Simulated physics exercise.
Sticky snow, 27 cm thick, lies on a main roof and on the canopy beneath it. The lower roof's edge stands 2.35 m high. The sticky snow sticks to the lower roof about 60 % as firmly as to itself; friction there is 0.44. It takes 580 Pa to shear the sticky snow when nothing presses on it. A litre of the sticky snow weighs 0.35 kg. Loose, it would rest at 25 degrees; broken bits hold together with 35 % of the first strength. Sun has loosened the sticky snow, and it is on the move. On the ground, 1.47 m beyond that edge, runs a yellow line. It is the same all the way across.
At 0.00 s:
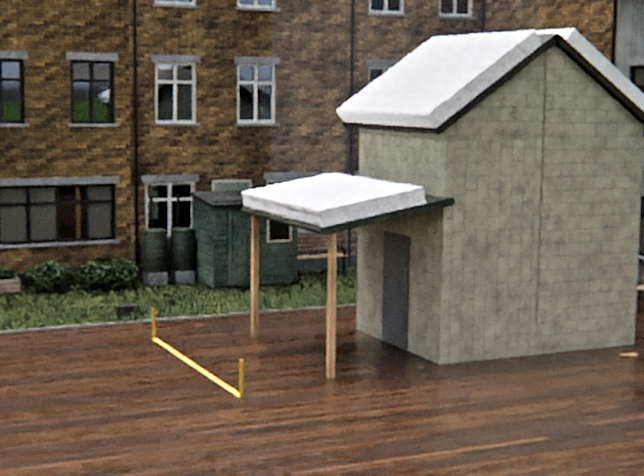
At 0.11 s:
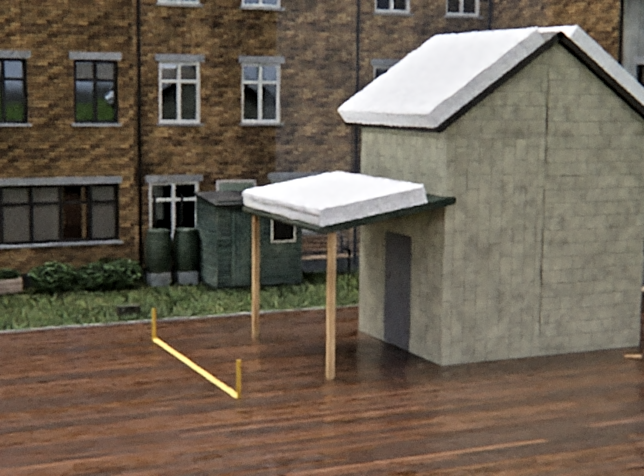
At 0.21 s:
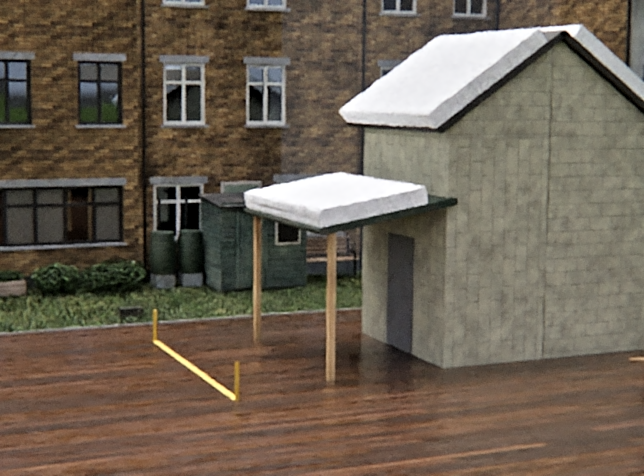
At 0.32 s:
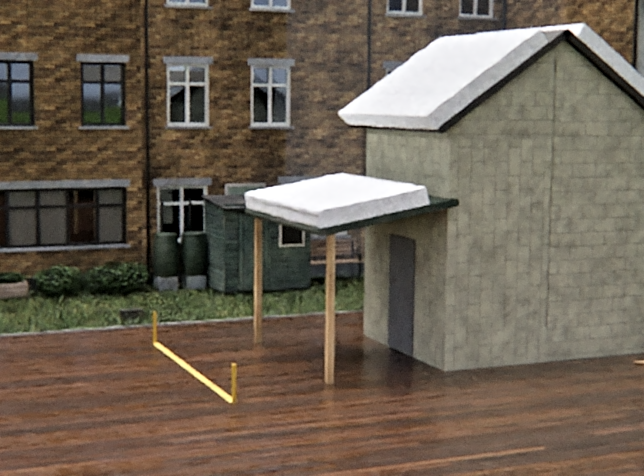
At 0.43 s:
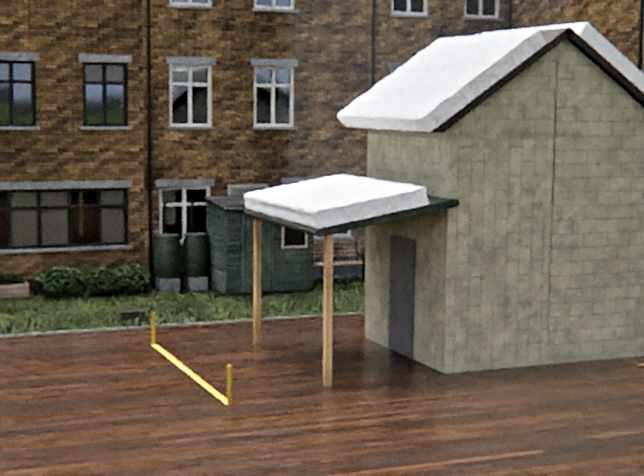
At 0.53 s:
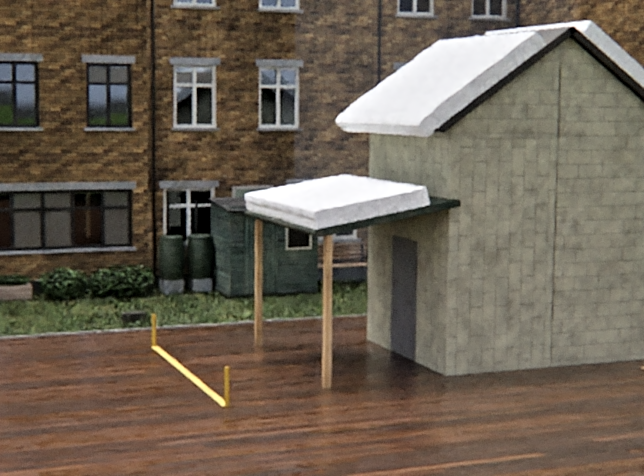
Snow on the main roof of a pale block building slowly slipping down the slope, above a snow-covered canopy on wooden posts.
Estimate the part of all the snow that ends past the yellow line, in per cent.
It comes to some 1 %.
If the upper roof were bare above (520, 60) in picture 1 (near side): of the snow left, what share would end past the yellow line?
In that case some 0 per cent.
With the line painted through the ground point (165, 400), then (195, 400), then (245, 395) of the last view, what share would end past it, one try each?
In that order: 0 %, 0 %, 4 %.
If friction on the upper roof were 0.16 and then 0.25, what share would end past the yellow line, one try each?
In turn about 20 %, 12 %.
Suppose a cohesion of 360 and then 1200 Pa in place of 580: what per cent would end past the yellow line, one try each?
In that order: 8 %, 0 %.
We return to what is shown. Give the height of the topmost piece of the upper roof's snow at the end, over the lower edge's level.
Roughly 0.8 m.
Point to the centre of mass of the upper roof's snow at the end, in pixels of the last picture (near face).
Near (347, 248).
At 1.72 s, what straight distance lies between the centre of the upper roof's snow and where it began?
Roughly 2.2 m.
After 1.07 s, none is below the lower edge and 0 % is past the line.
After 1.72 s, none is below the lower edge and 0 % is past the line.
After 2.36 s, none is below the lower edge and 0 % is past the line.
After 3.00 s, 21 % is below the lower edge and 0 % is past the line.
After 4.40 s, 22 % is below the lower edge and 1 % is past the line.
